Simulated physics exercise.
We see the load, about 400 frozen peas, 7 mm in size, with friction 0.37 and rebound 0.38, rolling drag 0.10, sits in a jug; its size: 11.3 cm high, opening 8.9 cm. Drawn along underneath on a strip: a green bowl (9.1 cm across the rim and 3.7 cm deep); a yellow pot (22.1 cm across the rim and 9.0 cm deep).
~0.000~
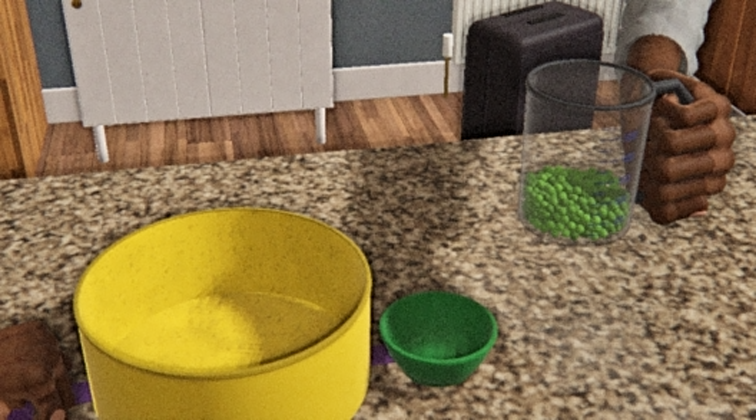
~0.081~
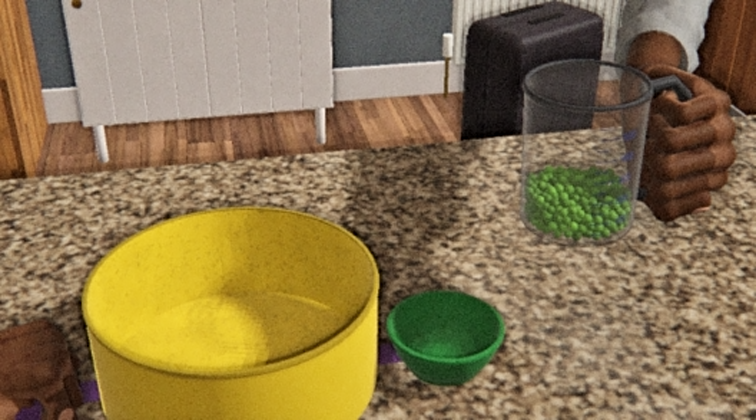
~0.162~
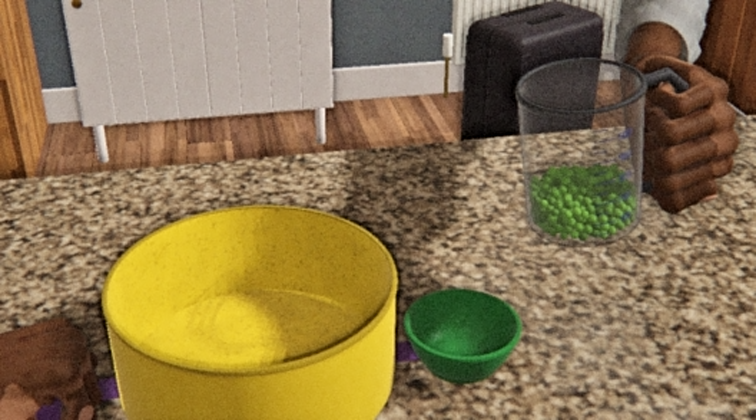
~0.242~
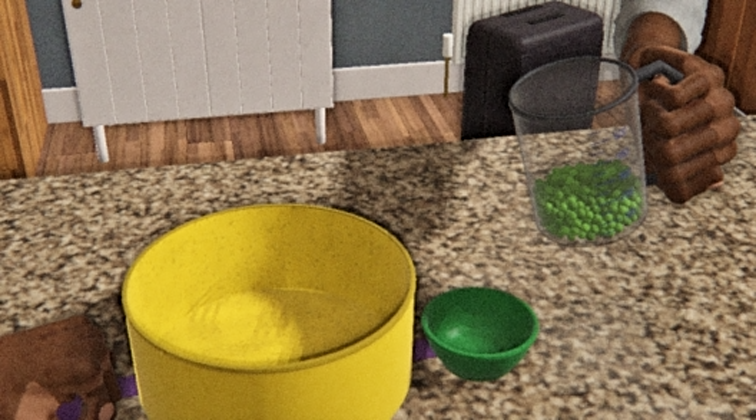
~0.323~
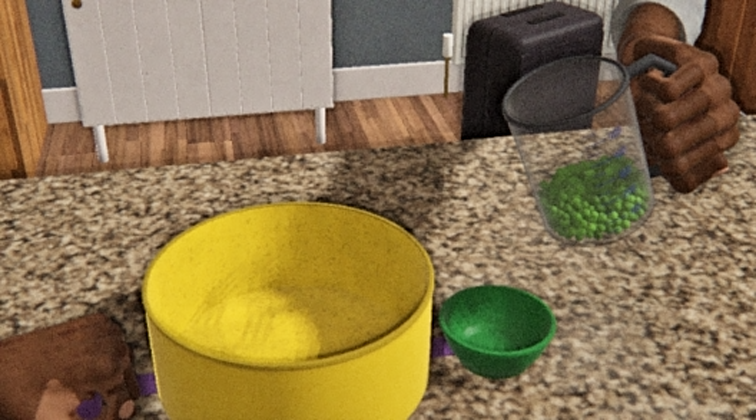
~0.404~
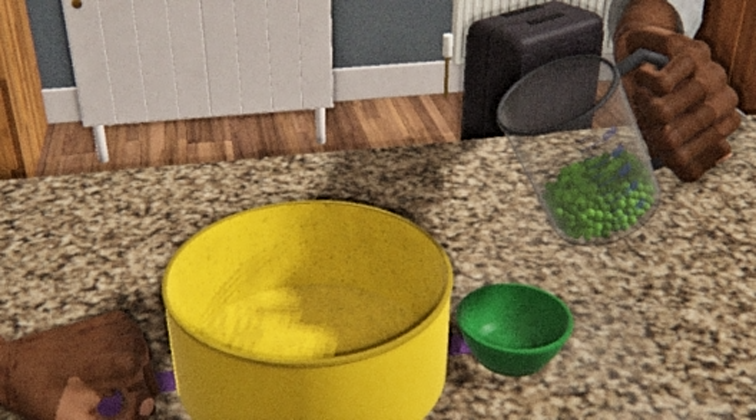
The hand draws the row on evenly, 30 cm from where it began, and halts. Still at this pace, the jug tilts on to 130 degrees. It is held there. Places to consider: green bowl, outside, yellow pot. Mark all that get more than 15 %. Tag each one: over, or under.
Tags: Green bowl - under, outside - under, yellow pot - over.
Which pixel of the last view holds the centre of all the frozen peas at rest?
(513, 335).
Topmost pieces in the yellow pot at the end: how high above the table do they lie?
2.5 cm, roughly.
Then, at 0.91 s, tilt 68 degrees; jug 100 %; middle of all pieces on or above the table near (620, 175).
After 1.33 s, tilt 101 degrees; jug 100 %; middle of all pieces on or above the table near (613, 168).
After 1.72 s, tilt 130 degrees; jug 20 %, yellow pot 80 %; middle of all pieces on or above the table near (510, 290).
After 2.09 s, tilt 130 degrees; yellow pot 100 %; middle of all pieces on or above the table near (521, 331).
In the end, at 2.5 s, outside 0 %, jug 0 %, yellow pot 100 %, green bowl 0 %.
